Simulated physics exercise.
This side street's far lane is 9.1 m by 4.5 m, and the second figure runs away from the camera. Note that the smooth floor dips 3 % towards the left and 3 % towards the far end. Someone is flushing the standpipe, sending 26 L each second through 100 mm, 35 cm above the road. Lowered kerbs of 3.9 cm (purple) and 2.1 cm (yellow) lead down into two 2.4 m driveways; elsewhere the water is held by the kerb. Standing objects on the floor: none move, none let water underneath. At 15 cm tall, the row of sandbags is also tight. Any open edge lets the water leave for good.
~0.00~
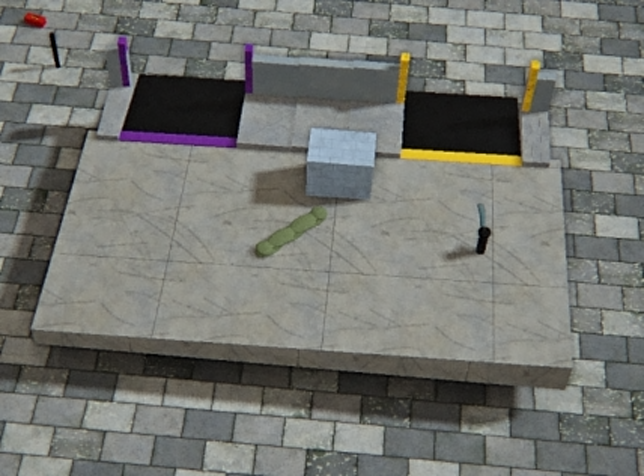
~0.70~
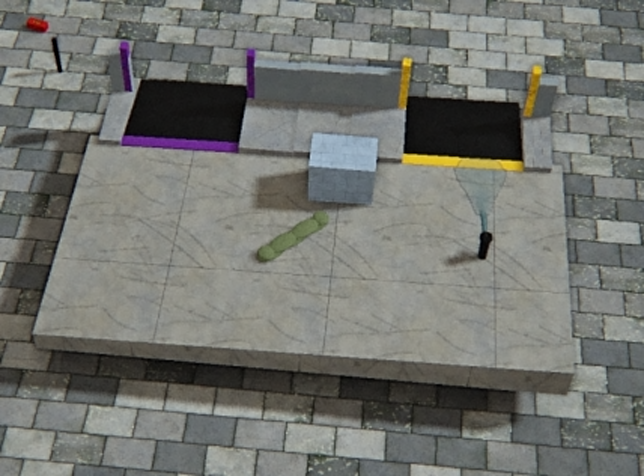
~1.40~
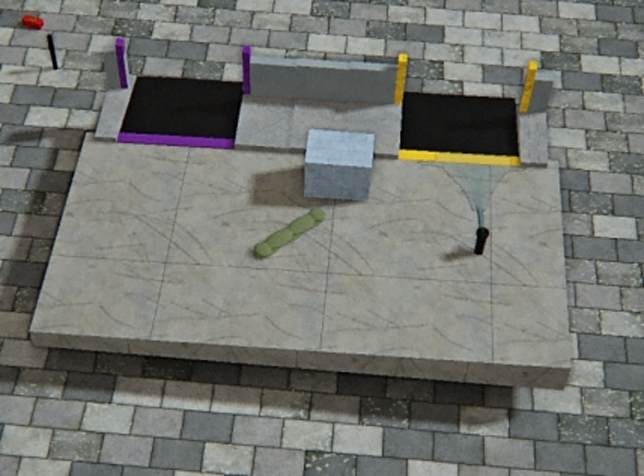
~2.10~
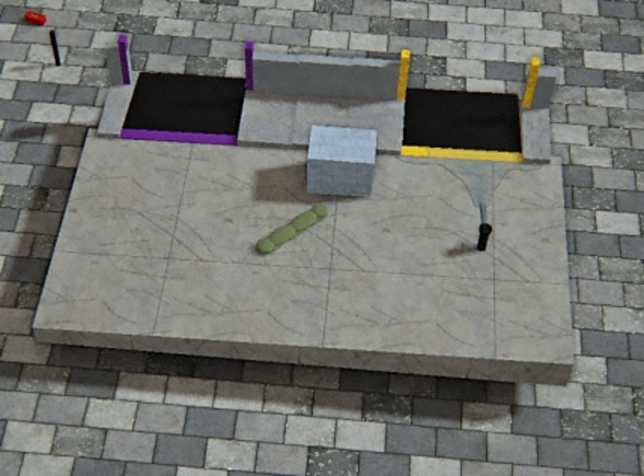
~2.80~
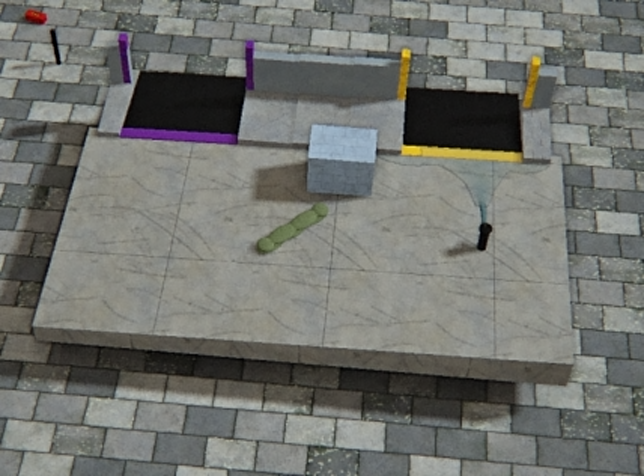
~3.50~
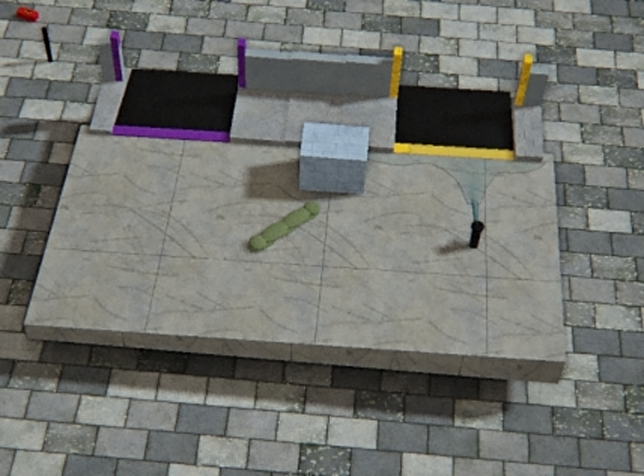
On a pale stone slab set on grey paving, a thin stream shot from a small black spout toward the yellow-edged opening, then fanned out and crept left along that edge toward the grey block.
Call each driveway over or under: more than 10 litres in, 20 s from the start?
Purple drive: Under. Yellow drive: Over.
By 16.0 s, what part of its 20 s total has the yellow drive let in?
Roughly 80 percent.
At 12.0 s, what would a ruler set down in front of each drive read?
In centimetres, purple: 0.8; yellow: 2.5.
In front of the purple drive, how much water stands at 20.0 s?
I'd say close to 1.2 cm.
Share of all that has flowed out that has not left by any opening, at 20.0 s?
Something like 8 percent.
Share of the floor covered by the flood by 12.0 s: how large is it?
Roughly 5 per cent.
After 5.0 s water covers 5 % of the floor and is deepest (5 cm) near (477, 198); purple drive not reached, yellow drive 2.7 cm at the lowered kerb, 101 L in.
After 8.0 s water covers 5 % of the floor and is deepest (5 cm) near (477, 198); purple drive not reached, yellow drive 2.6 cm at the lowered kerb, 174 L in.
After 12.0 s water covers 5 % of the floor and is deepest (5 cm) near (477, 198); purple drive 0.71 cm at the lowered kerb, 0 L in, yellow drive 2.6 cm at the lowered kerb, 272 L in.
After 16.0 s water covers 5 % of the floor and is deepest (5 cm) near (477, 198); purple drive 1.2 cm at the lowered kerb, 0 L in, yellow drive 2.6 cm at the lowered kerb, 371 L in.
After 20.0 s water covers 5 % of the floor and is deepest (5 cm) near (477, 198); purple drive 1.2 cm at the lowered kerb, 0 L in, yellow drive 2.6 cm at the lowered kerb, 469 L in.
